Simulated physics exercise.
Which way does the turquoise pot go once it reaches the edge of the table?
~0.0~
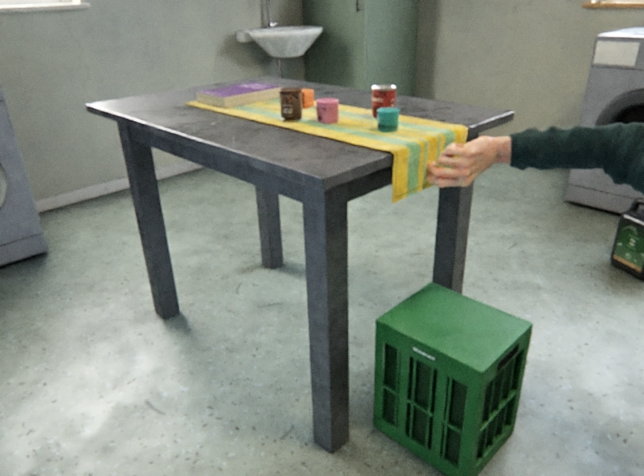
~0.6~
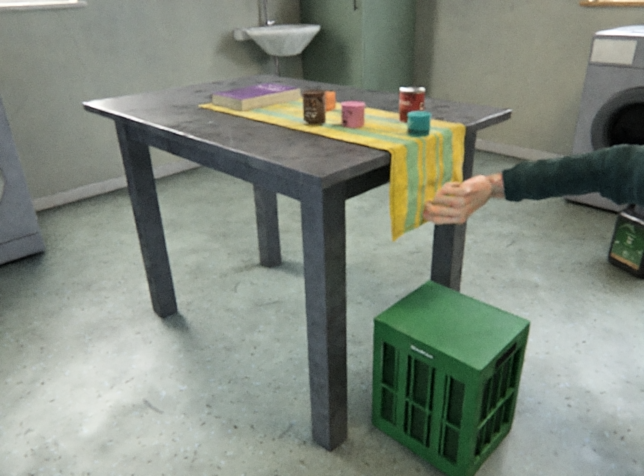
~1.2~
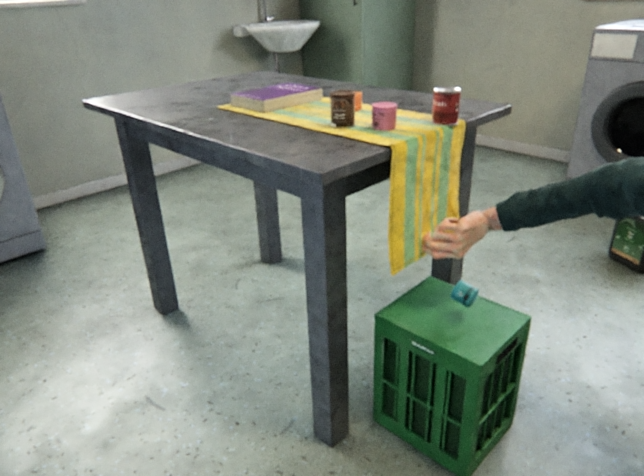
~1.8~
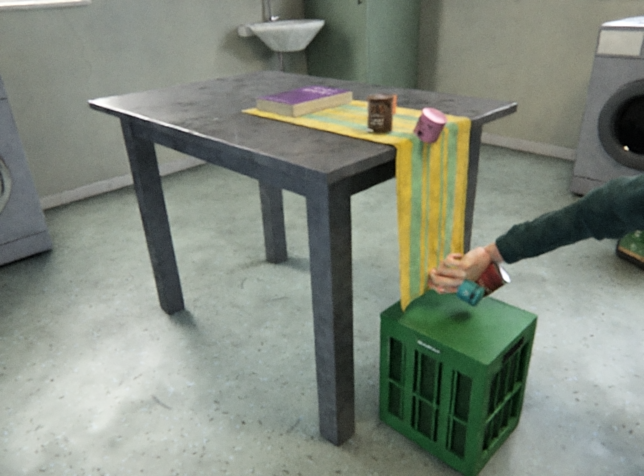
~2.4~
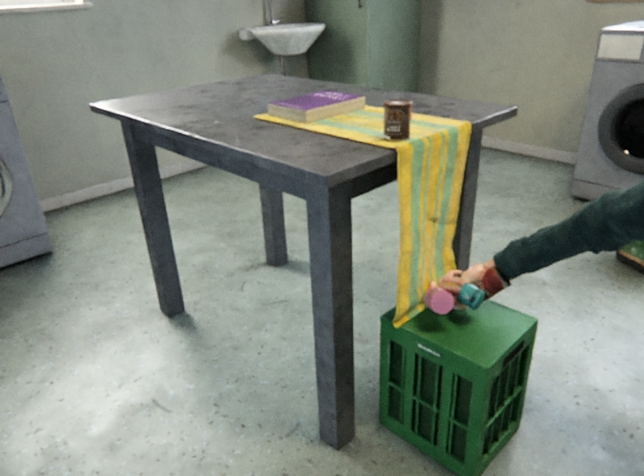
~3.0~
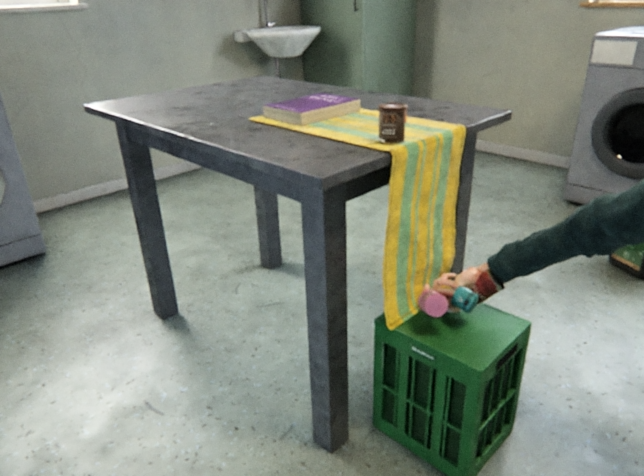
It moves down, dropping off the table edge to the green crate below.
A yellow tea towel is pulled slowly by a hand over the edge of a dark table, carrying its load along until the turquoise pot, the red can and the pink pot drop in turn onto the green crate, while the brown can stays upright on the table.
